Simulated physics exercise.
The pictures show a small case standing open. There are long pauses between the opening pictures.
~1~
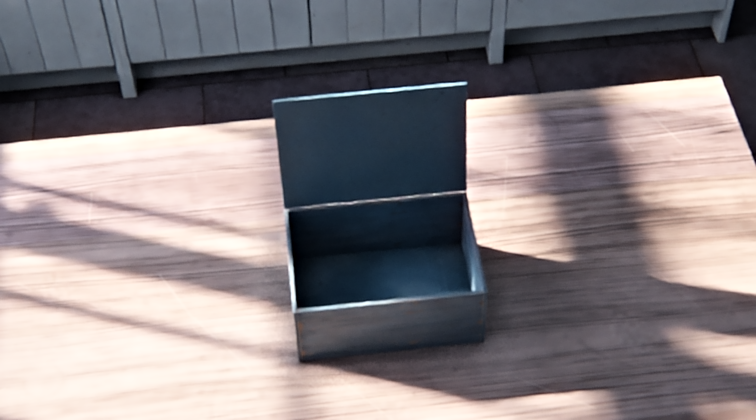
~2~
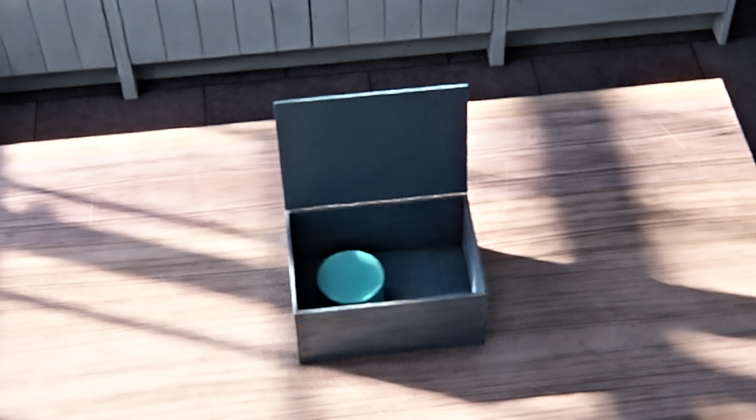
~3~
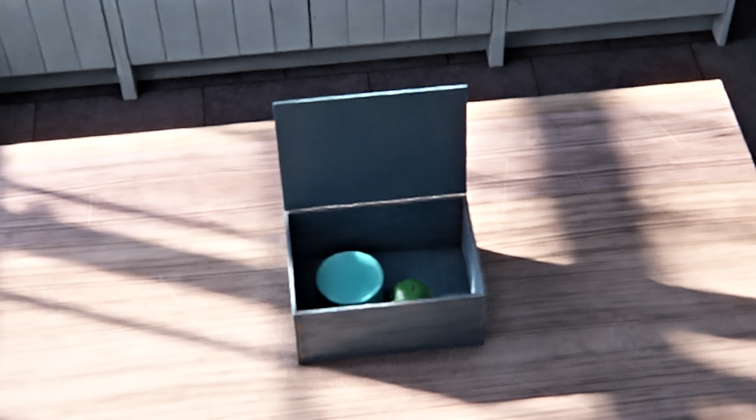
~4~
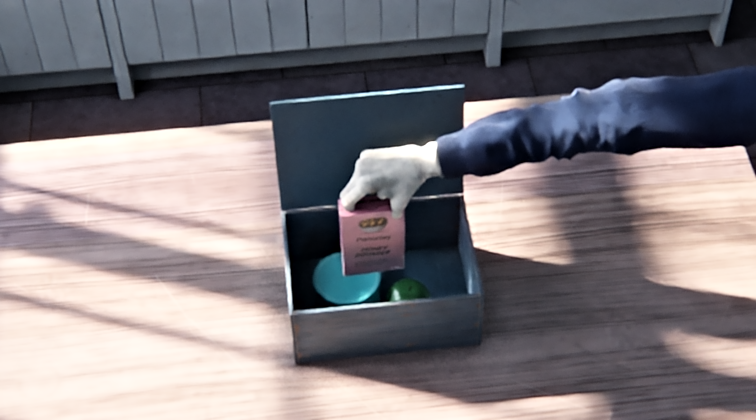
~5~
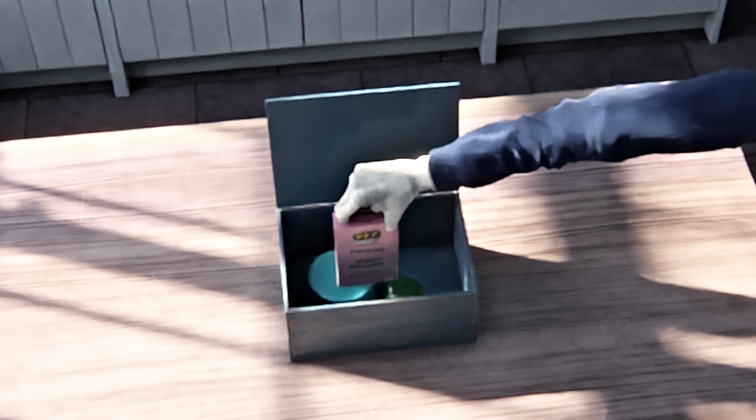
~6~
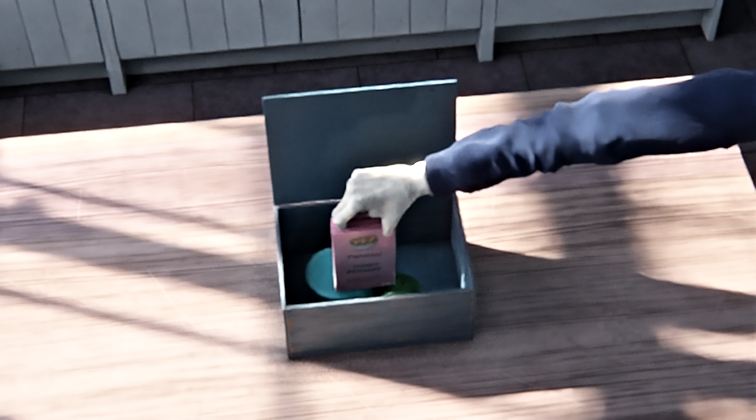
On a sunlit wooden table, a small dark case stands open and empty, then a round turquoise object appears inside, followed by a small green one beside it. A pale hand in a dark blue sleeve, reaching from the right, lowers a pink packet a short way into the case, still gripping it.
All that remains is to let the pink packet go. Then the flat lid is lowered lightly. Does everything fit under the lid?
In the end the lid will not close.
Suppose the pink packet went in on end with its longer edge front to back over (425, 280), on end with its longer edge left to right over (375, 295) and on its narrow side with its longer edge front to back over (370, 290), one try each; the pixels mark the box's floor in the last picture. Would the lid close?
First, it is held up; second, it shuts flat; third, it stays ajar.
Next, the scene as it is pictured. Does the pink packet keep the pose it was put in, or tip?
The pink packet ends up tilted.
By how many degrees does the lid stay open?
Some 10° above the rim.
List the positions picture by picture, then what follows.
In the first picture, the last thing is not in view yet.
In the second picture, the last thing is not in view yet.
In the third picture, the last thing is not in view yet.
The fourth picture shows coming down; pink packet (372, 235).
The fifth picture shows coming down; pink packet (366, 247).
The sixth picture shows put in, still held; pink packet (363, 252).
Then, 1.50 s on from there, lid 71° above the rim.
Then, 1.90 s on from there, lid 25° above the rim; pink packet turned 32° from how it was put near (367, 274).
In the end, lid 10° above the rim; toppled in the box, pink packet; the other 2 unmoved. At the end, from the last picture's camera, pink packet near (370, 285).
